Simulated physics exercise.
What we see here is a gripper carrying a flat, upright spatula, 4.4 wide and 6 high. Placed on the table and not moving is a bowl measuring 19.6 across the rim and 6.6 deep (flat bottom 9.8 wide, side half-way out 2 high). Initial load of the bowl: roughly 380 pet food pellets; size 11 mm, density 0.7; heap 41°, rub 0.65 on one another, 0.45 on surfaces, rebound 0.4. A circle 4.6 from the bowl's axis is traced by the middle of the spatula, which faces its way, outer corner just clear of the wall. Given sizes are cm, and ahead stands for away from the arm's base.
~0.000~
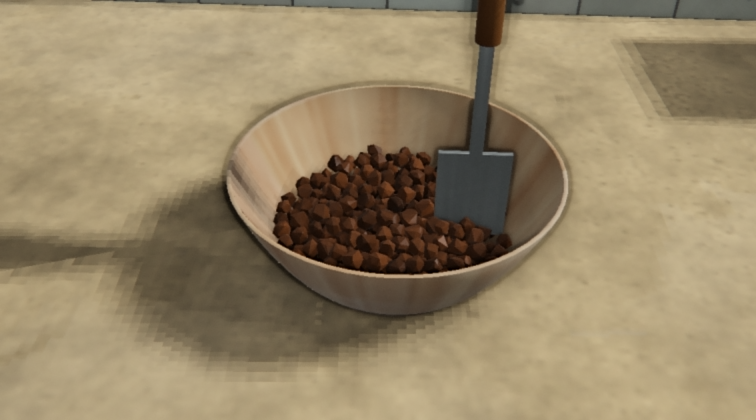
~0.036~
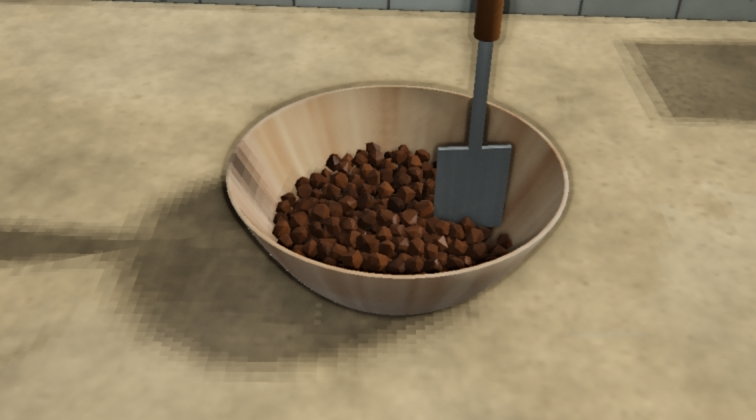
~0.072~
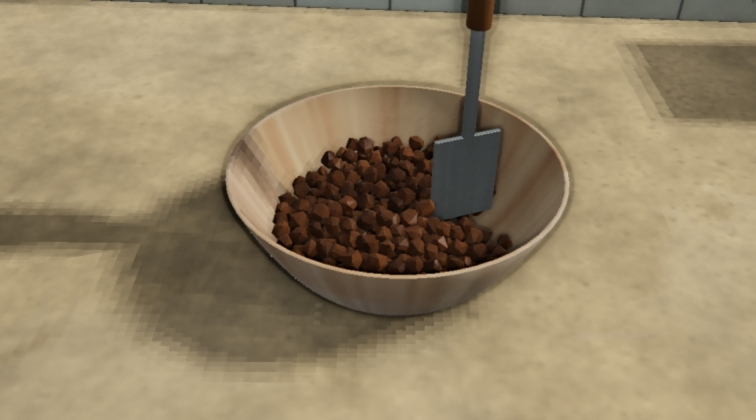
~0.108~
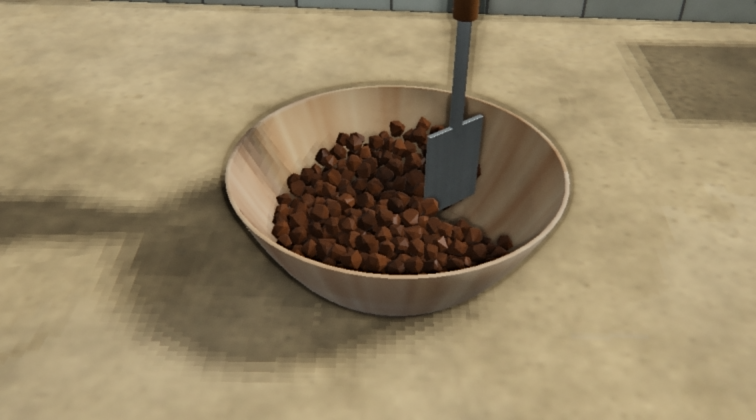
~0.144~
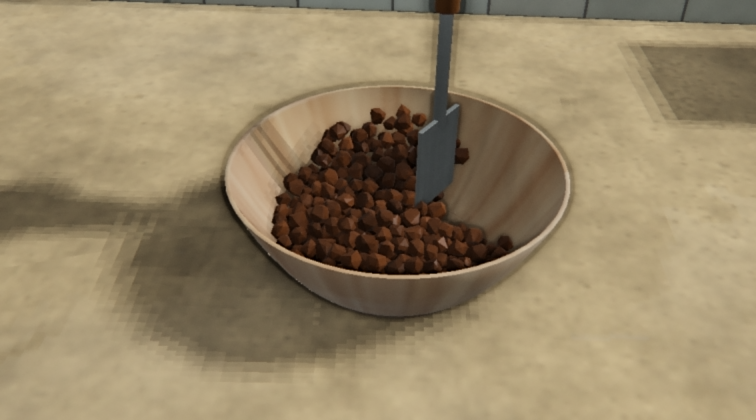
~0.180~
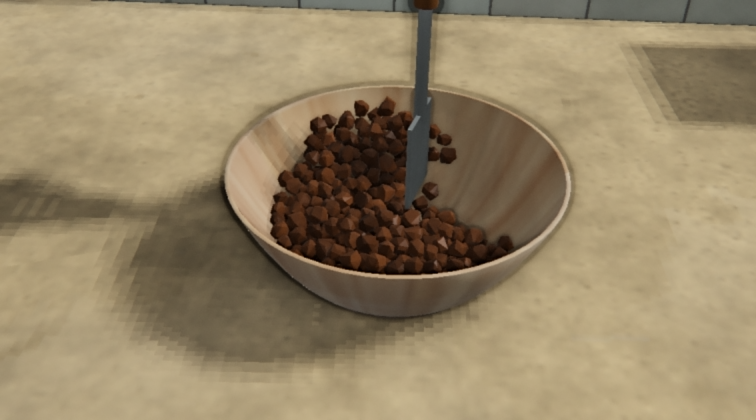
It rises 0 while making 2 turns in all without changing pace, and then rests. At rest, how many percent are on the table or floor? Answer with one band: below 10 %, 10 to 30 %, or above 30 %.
10 to 30 %.
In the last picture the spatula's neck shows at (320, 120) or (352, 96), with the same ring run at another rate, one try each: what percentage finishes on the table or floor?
Near 50 per cent for the first, near 40 per cent for the second.
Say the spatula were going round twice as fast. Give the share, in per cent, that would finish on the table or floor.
50 per cent.
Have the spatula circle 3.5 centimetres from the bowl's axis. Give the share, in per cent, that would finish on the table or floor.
Then about 5 per cent.
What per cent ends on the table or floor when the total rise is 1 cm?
Some 15 per cent.
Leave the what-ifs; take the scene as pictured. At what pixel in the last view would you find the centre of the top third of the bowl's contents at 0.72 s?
The top third is centred near (506, 193) in the last picture.
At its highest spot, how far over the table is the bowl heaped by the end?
The top sits some 7.5 cm up.
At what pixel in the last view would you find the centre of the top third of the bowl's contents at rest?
Close to (476, 177).
By 0.72 s, 329° round, highest piece 9 above the table; 353 in the bowl, 27 on the table or floor, 3 in flight or on the tool.
By 1.27 s, 223° round, highest piece 8 above the table; 320 in the bowl, 60 on the table or floor, 3 in flight or on the tool.
By 1.74 s, 0° round, highest piece 7 above the table; 303 in the bowl, 80 on the table or floor.
By 2.44 s, 0° round, highest piece 7 above the table; 303 in the bowl, 80 on the table or floor.
Final count, 303 in the bowl, 80 on the table or floor. That is 21 % on the table or floor.
